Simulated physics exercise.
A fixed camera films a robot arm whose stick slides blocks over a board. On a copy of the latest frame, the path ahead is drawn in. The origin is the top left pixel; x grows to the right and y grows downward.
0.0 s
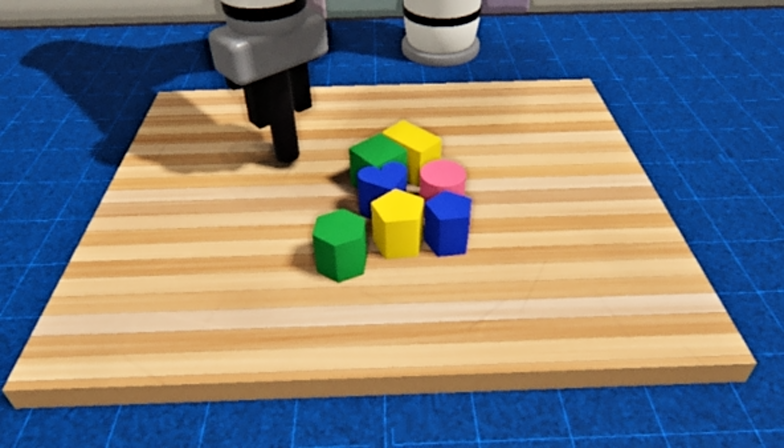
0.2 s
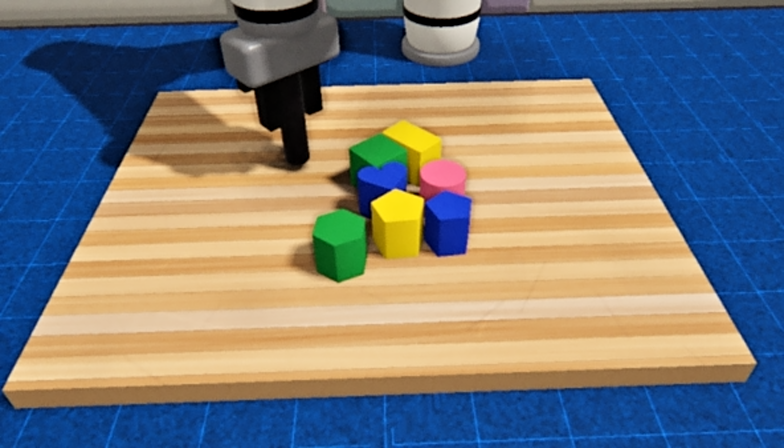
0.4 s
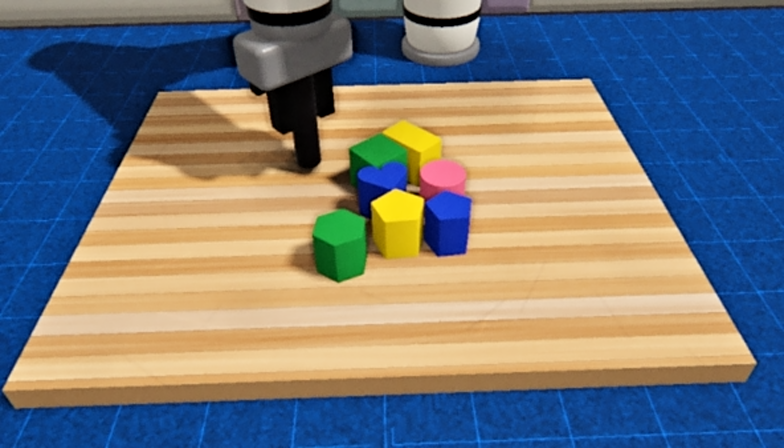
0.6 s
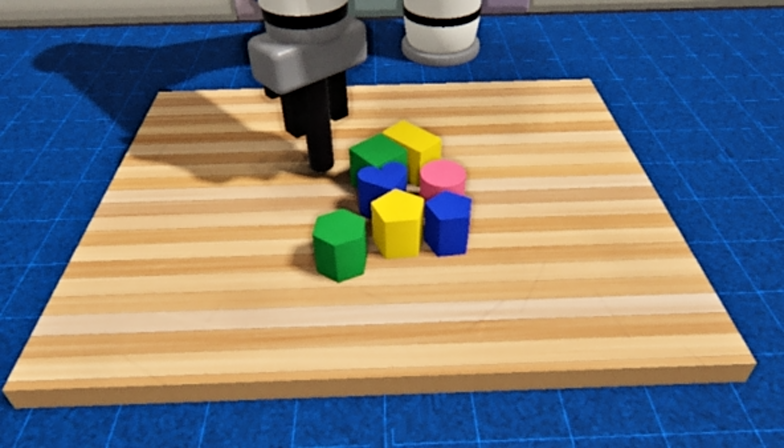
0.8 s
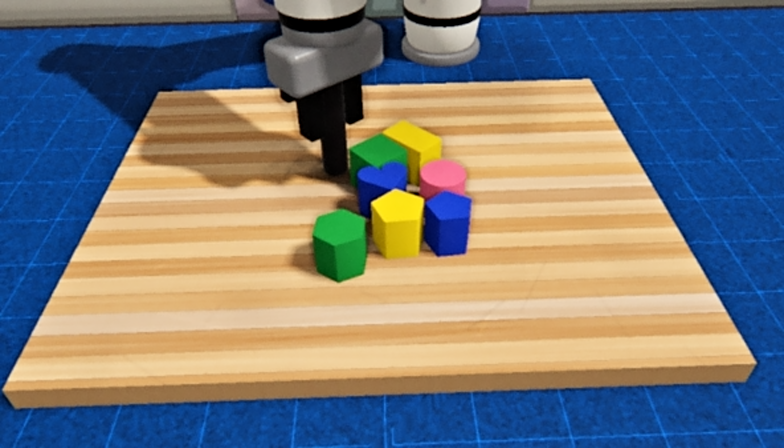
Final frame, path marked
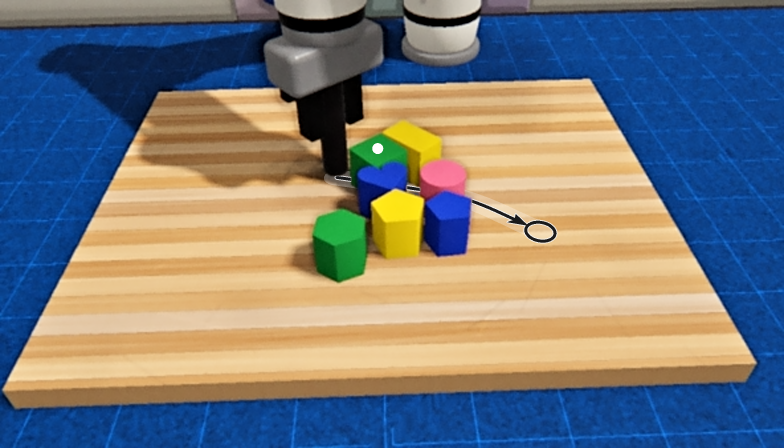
On a striped wooden board over a blue surface, a robot arm with a black stick moves slightly right and toward the viewer, nearing a still cluster of green, yellow, blue and pink blocks.
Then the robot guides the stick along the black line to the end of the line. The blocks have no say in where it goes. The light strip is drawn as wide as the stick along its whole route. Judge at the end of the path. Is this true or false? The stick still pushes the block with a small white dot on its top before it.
The claim holds.
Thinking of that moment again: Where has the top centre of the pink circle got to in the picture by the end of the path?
I predict (575, 254).
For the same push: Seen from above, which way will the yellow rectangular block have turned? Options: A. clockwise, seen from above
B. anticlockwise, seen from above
B: Anticlockwise, seen from above.
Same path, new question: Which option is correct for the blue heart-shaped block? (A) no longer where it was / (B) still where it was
That would be A.
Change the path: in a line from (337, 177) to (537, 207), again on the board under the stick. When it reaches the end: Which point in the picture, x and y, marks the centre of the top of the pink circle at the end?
The centre of its top face lies at (538, 222).
Drawn move, from (337, 177) by way of (440, 193) to (540, 232); the dot is on the green square.
On the path given first. One third of the way, stick at (406, 180); green square at (439, 160), turned 15° anticlockwise; blue heart-shaped block at (395, 177), turned 40° clockwise; yellow rectangular block at (422, 132), turned 20° anticlockwise; pink circle at (473, 181).
Two thirds of the way, stick at (475, 195); green square at (508, 182), turned 15° clockwise; blue heart-shaped block at (395, 177), turned 40° clockwise; yellow rectangular block at (423, 132), turned 20° anticlockwise; pink circle at (529, 211).
At the end, stick at (542, 224); green square at (578, 217), turned 35° clockwise; blue heart-shaped block at (395, 177), turned 40° clockwise; yellow rectangular block at (423, 132), turned 20° anticlockwise; pink circle at (575, 254).
